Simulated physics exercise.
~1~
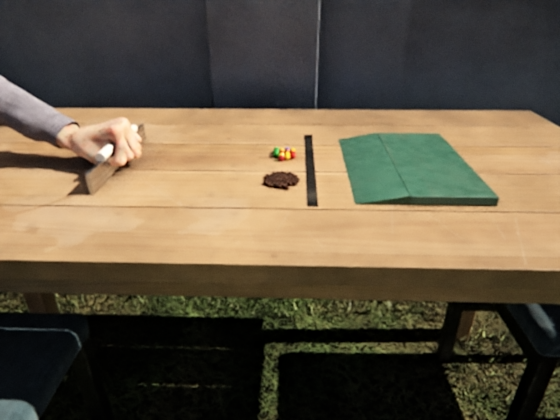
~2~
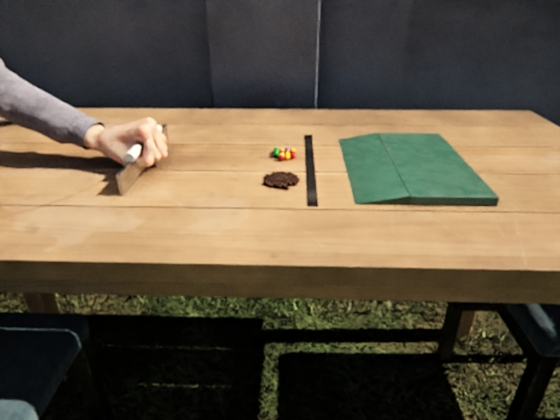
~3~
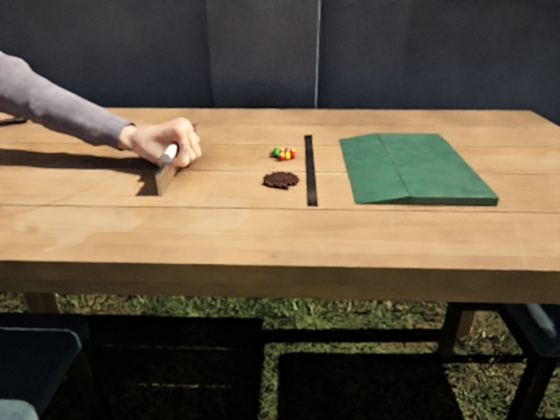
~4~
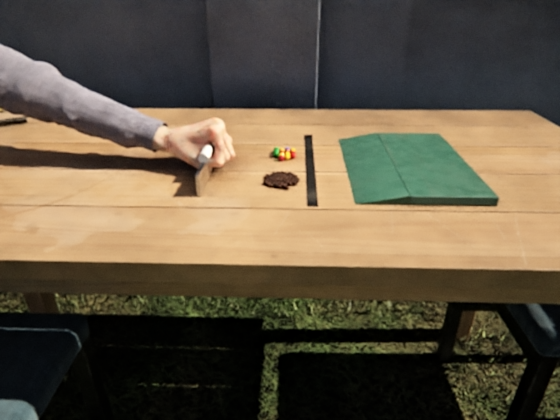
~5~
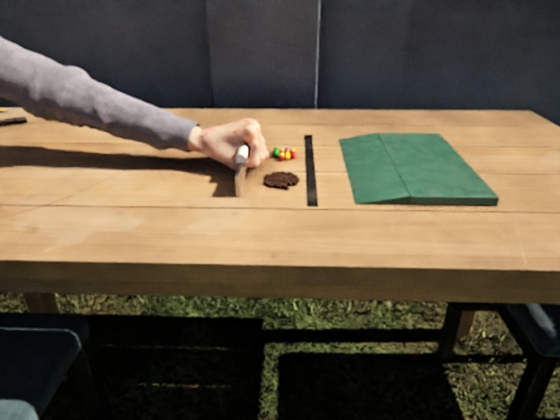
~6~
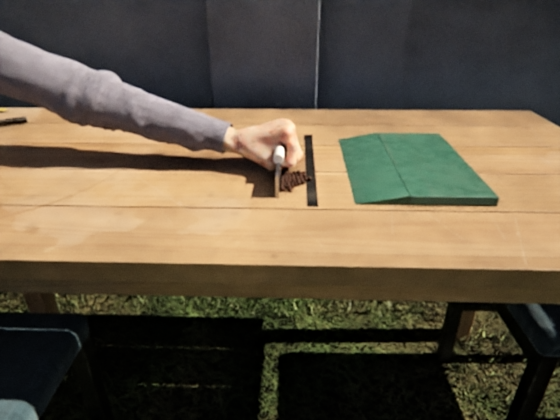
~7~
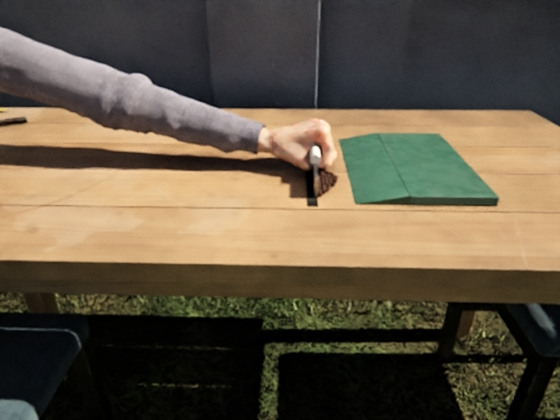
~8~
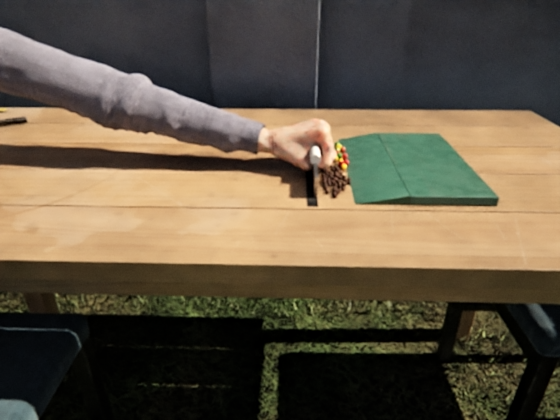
The clip shows a hand sliding a scraper rightward across a wooden table, pushing a dark brown pile and a small multicoloured pile along until it stops at a black strip, with both lots resting just beyond it, short of the green sloping slab.
